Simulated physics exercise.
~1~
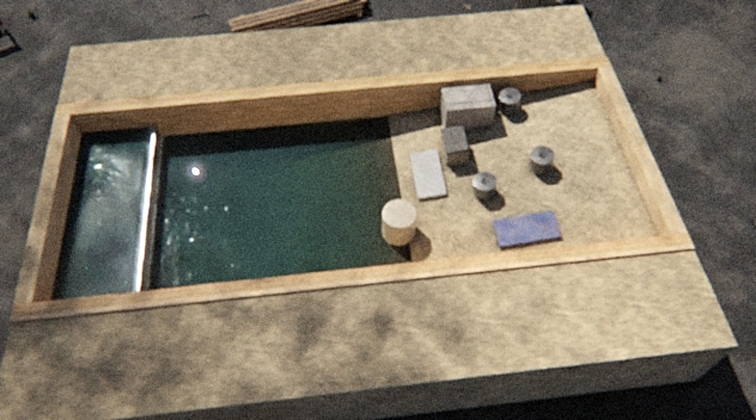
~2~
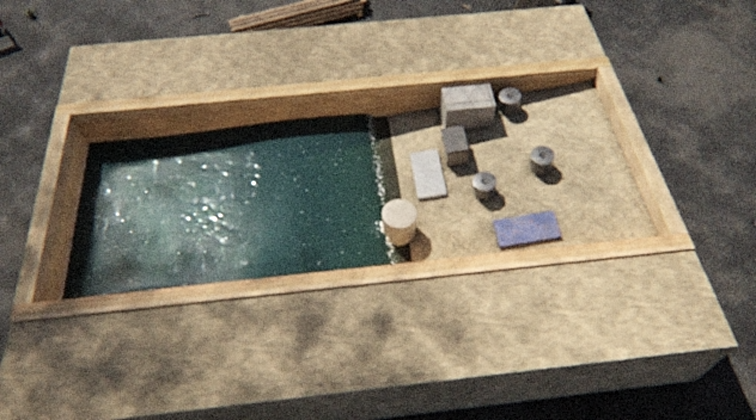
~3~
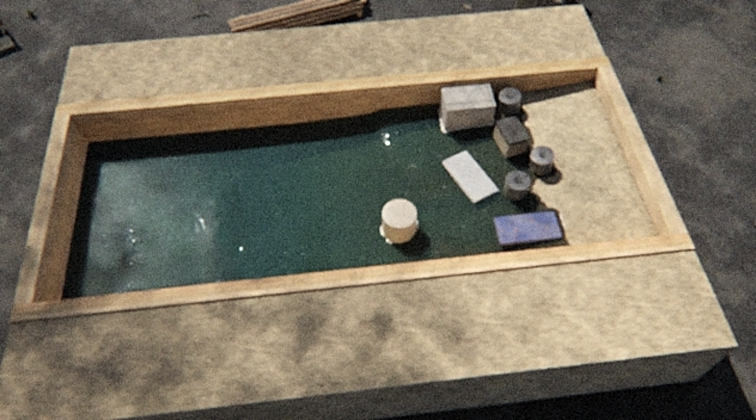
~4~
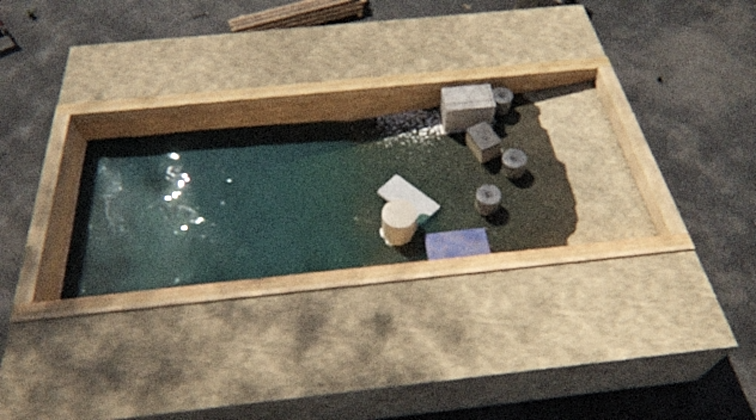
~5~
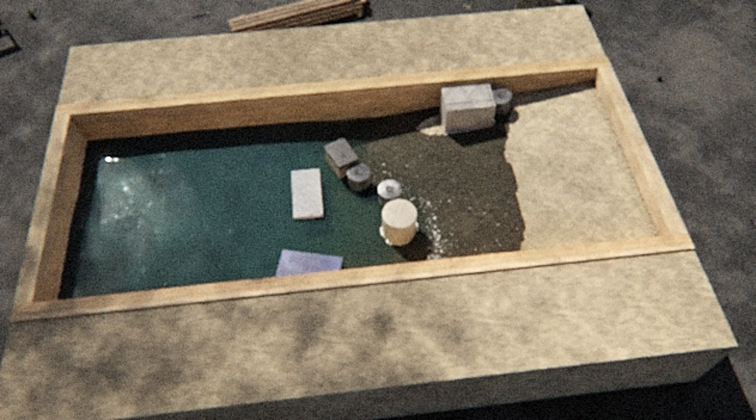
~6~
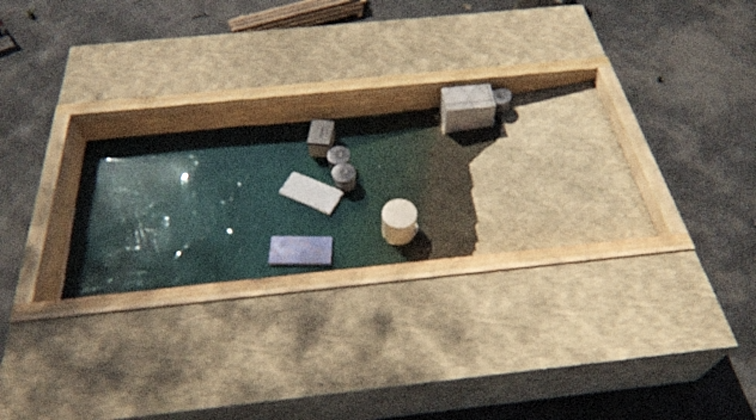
A sandy beach between two timber walls is seen from above, with dark green water on the left behind a thin barrier. On the dry slope to the right sit a large grey box, a smaller one, three small grey tubs, a white slab and a blue slab, with a cream cylinder near the water. The barrier disappears and the water surges right, pushing the white slab, small box and some tubs upslope. It then draws back, carrying them and the blue slab left. Finally, the blue slab floats far from its start, while the large box and cylinder remain in place.
